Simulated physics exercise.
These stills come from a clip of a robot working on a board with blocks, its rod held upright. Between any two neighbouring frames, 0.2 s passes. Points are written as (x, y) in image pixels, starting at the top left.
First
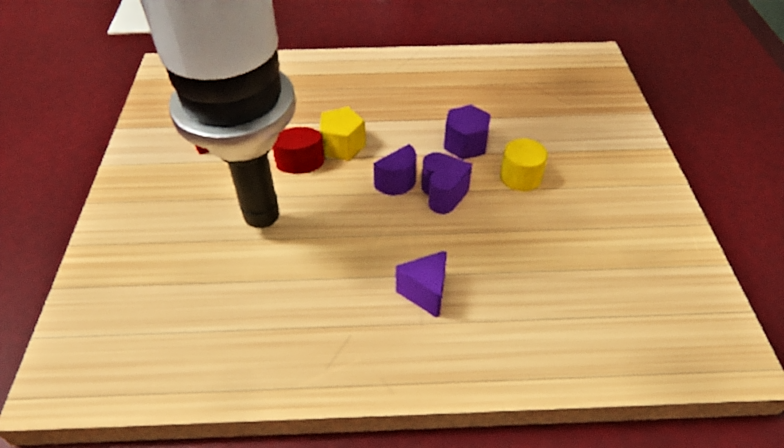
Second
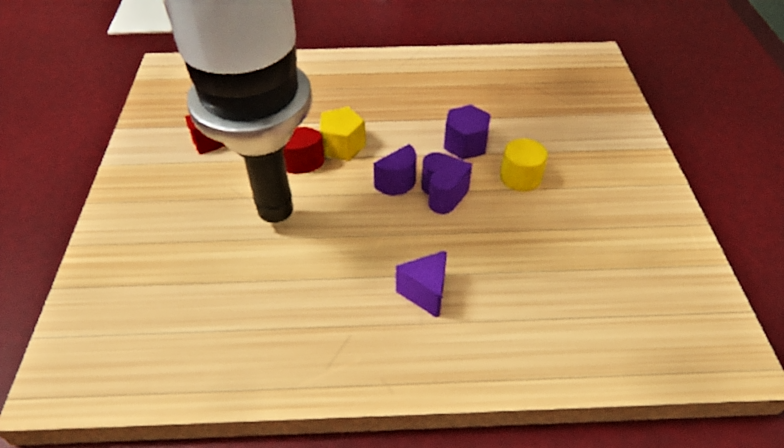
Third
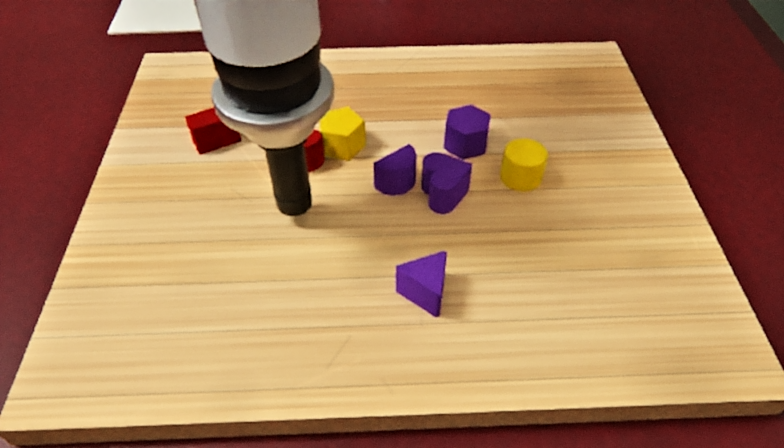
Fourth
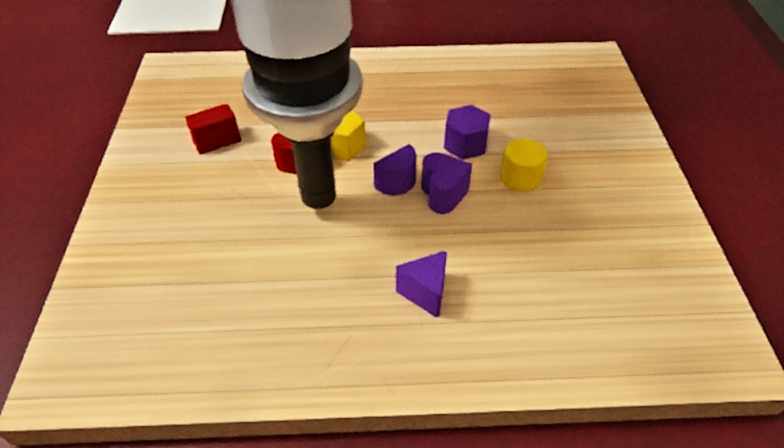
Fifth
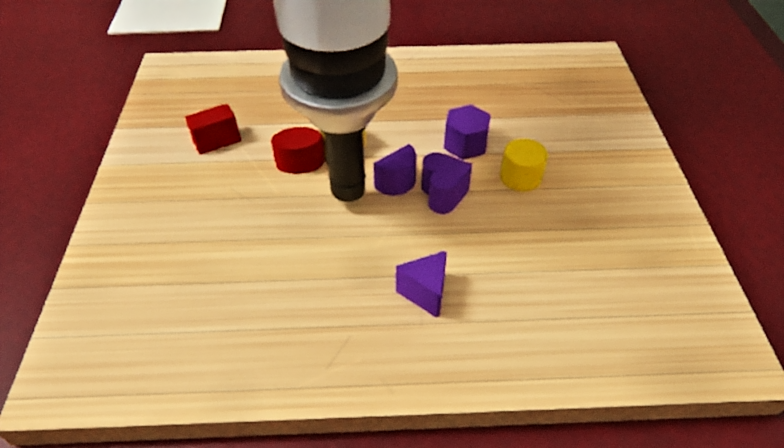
Robot arm with a dark rod gliding right above a wooden board, passing red and yellow blocks toward purple ones, all staying still.
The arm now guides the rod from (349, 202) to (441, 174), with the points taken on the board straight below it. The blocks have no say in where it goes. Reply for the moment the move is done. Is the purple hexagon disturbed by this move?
Put simply, it goes somewhere else.
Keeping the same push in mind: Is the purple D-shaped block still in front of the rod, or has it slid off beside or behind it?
Once the path is finished, the purple D-shaped block still sits ahead of the rod.
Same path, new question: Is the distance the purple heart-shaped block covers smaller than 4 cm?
Yes.
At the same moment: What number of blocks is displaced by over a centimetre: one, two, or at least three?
It displaces three or more.
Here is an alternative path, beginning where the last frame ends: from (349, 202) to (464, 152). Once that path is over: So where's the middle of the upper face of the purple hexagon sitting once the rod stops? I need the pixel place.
The middle of the upper face of the purple hexagon will lie at about (491, 105) in the picture.
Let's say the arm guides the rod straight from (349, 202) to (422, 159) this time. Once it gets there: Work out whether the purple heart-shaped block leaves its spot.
The result: It moves.
What follows on the original path. Halfway along, rod (397, 175); purple D-shaped block (430, 146); purple heart-shaped block (455, 168), turned 35° clockwise.
At the end, rod (442, 162); yellow pentagon in place; purple D-shaped block (465, 127), turned 25° anticlockwise; purple heart-shaped block (465, 167), turned 65° clockwise; purple hexagon (486, 105).
